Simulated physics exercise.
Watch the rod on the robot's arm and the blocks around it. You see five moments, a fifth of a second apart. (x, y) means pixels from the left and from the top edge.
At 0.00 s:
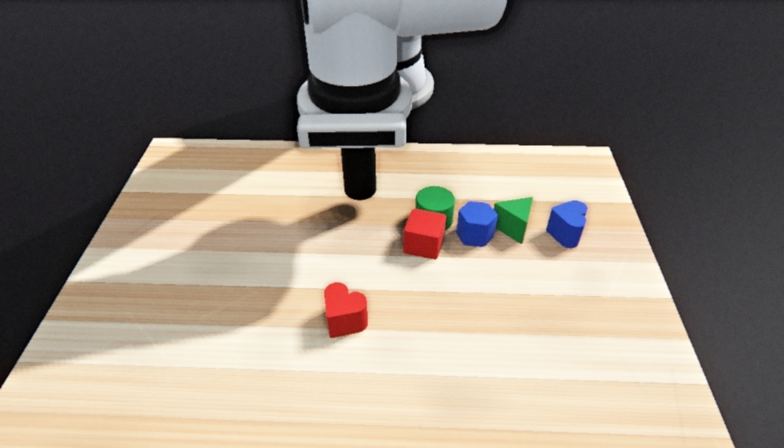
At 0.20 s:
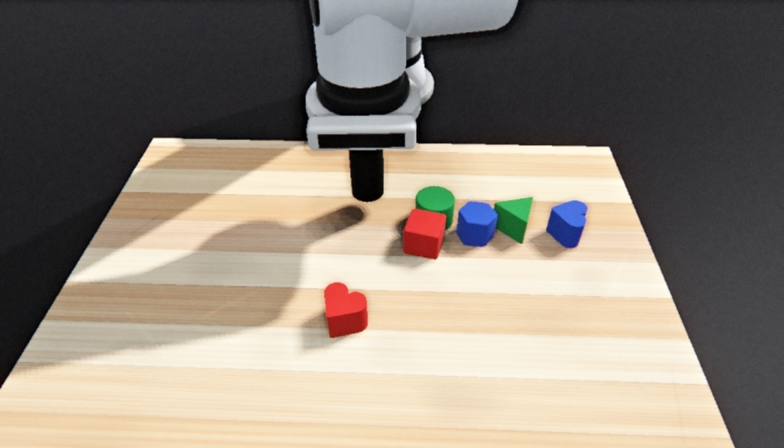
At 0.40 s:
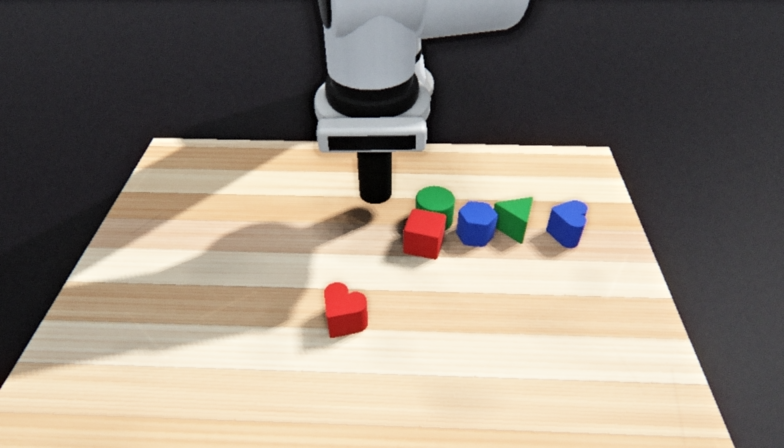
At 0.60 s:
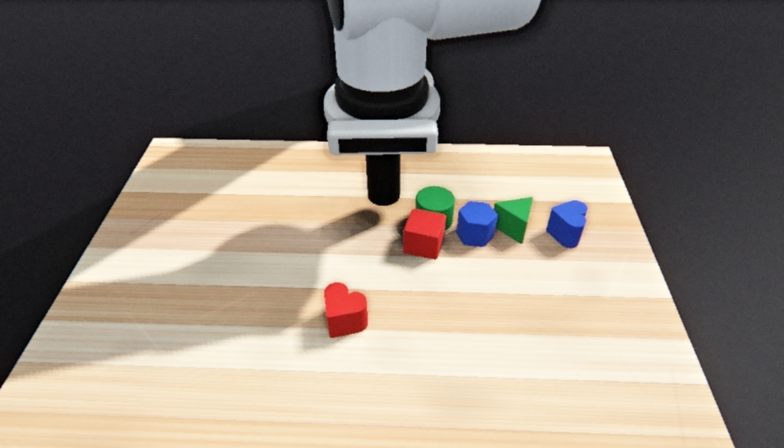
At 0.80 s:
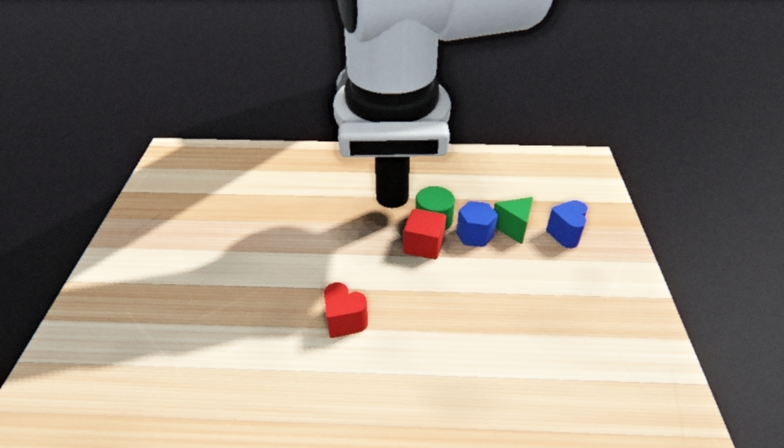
On a wooden tabletop, a robot arm's black rod moving slightly right near a green disc and red block, all blocks staying still.
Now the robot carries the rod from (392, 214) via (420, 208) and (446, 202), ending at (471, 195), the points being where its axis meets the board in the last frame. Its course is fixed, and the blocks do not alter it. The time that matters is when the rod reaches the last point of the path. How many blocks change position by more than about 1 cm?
That push would leave two blocks displaced by more than about 1 cm.
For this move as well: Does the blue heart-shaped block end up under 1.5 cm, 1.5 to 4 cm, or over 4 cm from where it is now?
It gets moved under 1.5 cm.
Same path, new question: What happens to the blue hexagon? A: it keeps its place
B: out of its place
The correct letter is B.
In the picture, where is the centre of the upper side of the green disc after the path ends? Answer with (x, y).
Around (485, 196).
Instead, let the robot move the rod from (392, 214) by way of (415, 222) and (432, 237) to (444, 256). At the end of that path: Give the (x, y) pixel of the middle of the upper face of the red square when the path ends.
It ends at (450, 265).
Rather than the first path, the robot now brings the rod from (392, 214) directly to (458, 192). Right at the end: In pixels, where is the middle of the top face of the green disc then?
The middle of its upper face should be somewhere near (468, 194).
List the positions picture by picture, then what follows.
In the first picture, tip of the rod at (360, 190), middles of tops, red square at (425, 222), green disc at (435, 197), blue hexagon at (478, 212), green triangular piece at (518, 206), blue heart-shaped block at (573, 212).
In the second picture, rod at (368, 192), nothing pushed.
In the third picture, rod at (376, 194), nothing pushed.
In the fourth picture, rod at (384, 196), nothing pushed.
In the fifth picture, rod at (392, 198), red square at (425, 222), green disc at (435, 197), blue hexagon at (478, 212), green triangular piece at (518, 206), blue heart-shaped block at (573, 212).
On the path given first. Halfway along, rod at (435, 189); green disc at (465, 198); blue hexagon at (492, 218).
At the end, rod at (473, 180); red square unmoved; green disc at (485, 196); blue hexagon at (497, 223); green triangular piece at (523, 209), turned 15° anticlockwise; blue heart-shaped block unmoved.
